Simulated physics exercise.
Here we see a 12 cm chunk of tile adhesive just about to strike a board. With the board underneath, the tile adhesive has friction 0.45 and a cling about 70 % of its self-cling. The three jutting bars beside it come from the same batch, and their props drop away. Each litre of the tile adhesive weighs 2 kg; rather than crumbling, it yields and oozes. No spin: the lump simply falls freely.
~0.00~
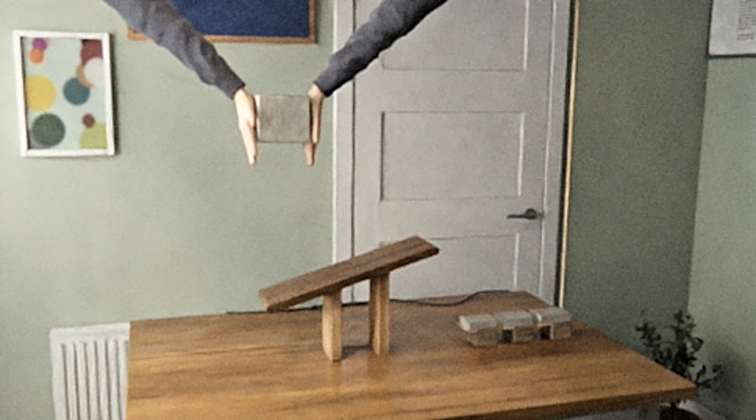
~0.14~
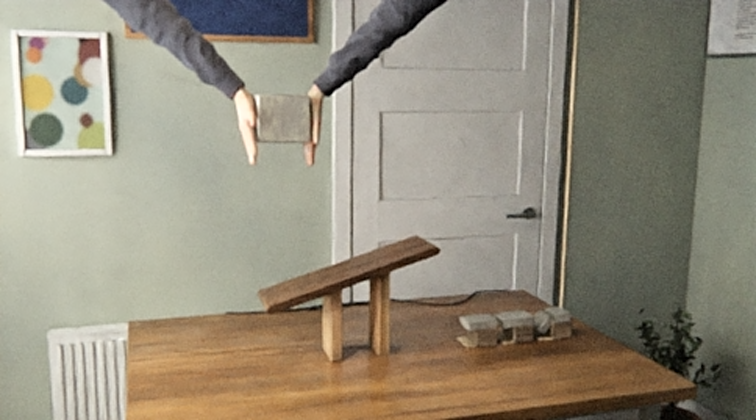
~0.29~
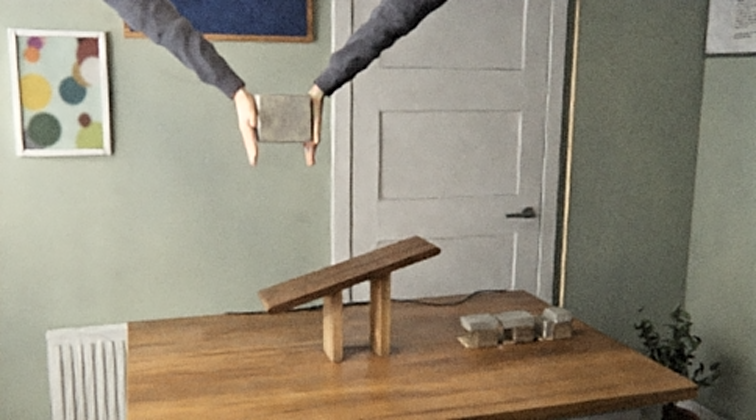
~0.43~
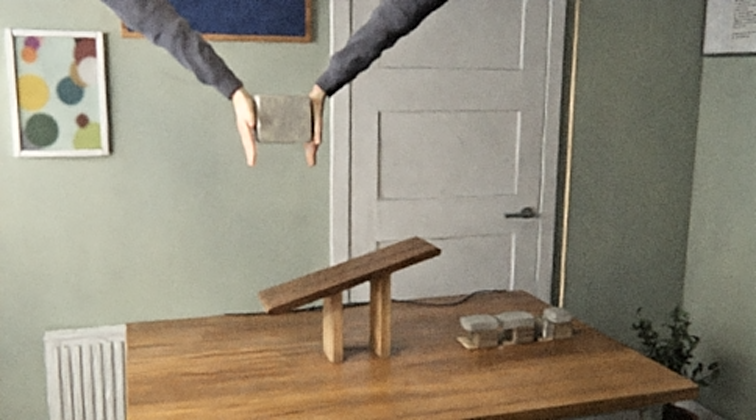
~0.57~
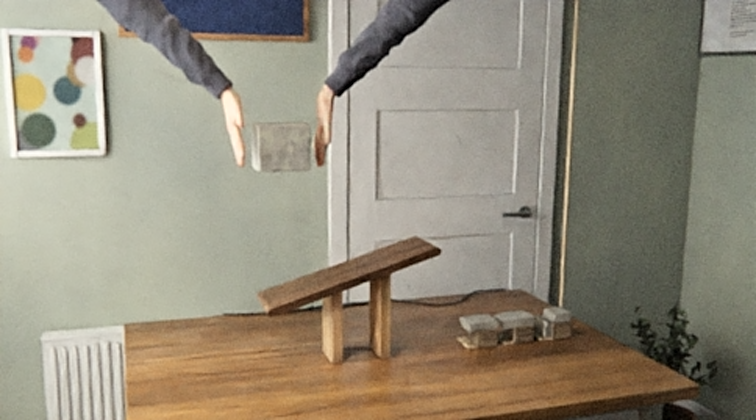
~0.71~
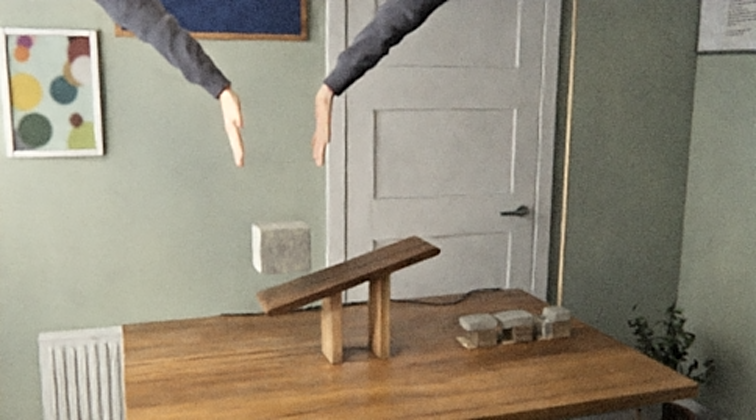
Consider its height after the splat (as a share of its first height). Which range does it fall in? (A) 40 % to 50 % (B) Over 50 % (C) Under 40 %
Option B: Over 50 %.
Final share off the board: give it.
I'd say close to 45 percent finishes off the board.
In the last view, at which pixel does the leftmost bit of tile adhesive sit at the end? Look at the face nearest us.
Near (264, 308).
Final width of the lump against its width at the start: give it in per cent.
I'd put it at some 120 %.
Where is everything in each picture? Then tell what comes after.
The first picture shows top of the tile adhesive at (297, 96); bar tips down by 0, 0, 0 (left to right).
The second picture shows top of the tile adhesive at (298, 96); bar tips down by 2 mm, 5 mm, 3.3 cm (left to right).
The third picture shows top of the tile adhesive at (298, 96); bar tips down by 2 mm, 5 mm, 5.1 cm (left to right).
The fourth picture shows top of the tile adhesive at (298, 96); bar tips down by 3 mm, 6 mm, 5.1 cm (left to right).
The fifth picture shows top of the tile adhesive at (298, 125); bar tips down by 3 mm, 6 mm, 5.1 cm (left to right).
The sixth picture shows top of the tile adhesive at (298, 228); bar tips down by 3 mm, 7 mm, 5.1 cm (left to right).
After 0.83 s, it stands 56 % of its first height and 3 % has gone off the board.
After 0.96 s, it stands 56 % of its first height and 42 % has gone off the board.
After 1.10 s, it stands 56 % of its first height and 43 % has gone off the board.
After 1.23 s, it stands 56 % of its first height and 43 % has gone off the board.
After 1.33 s, at the end, it stands 56 % of its first height and 43 % has gone off the board.
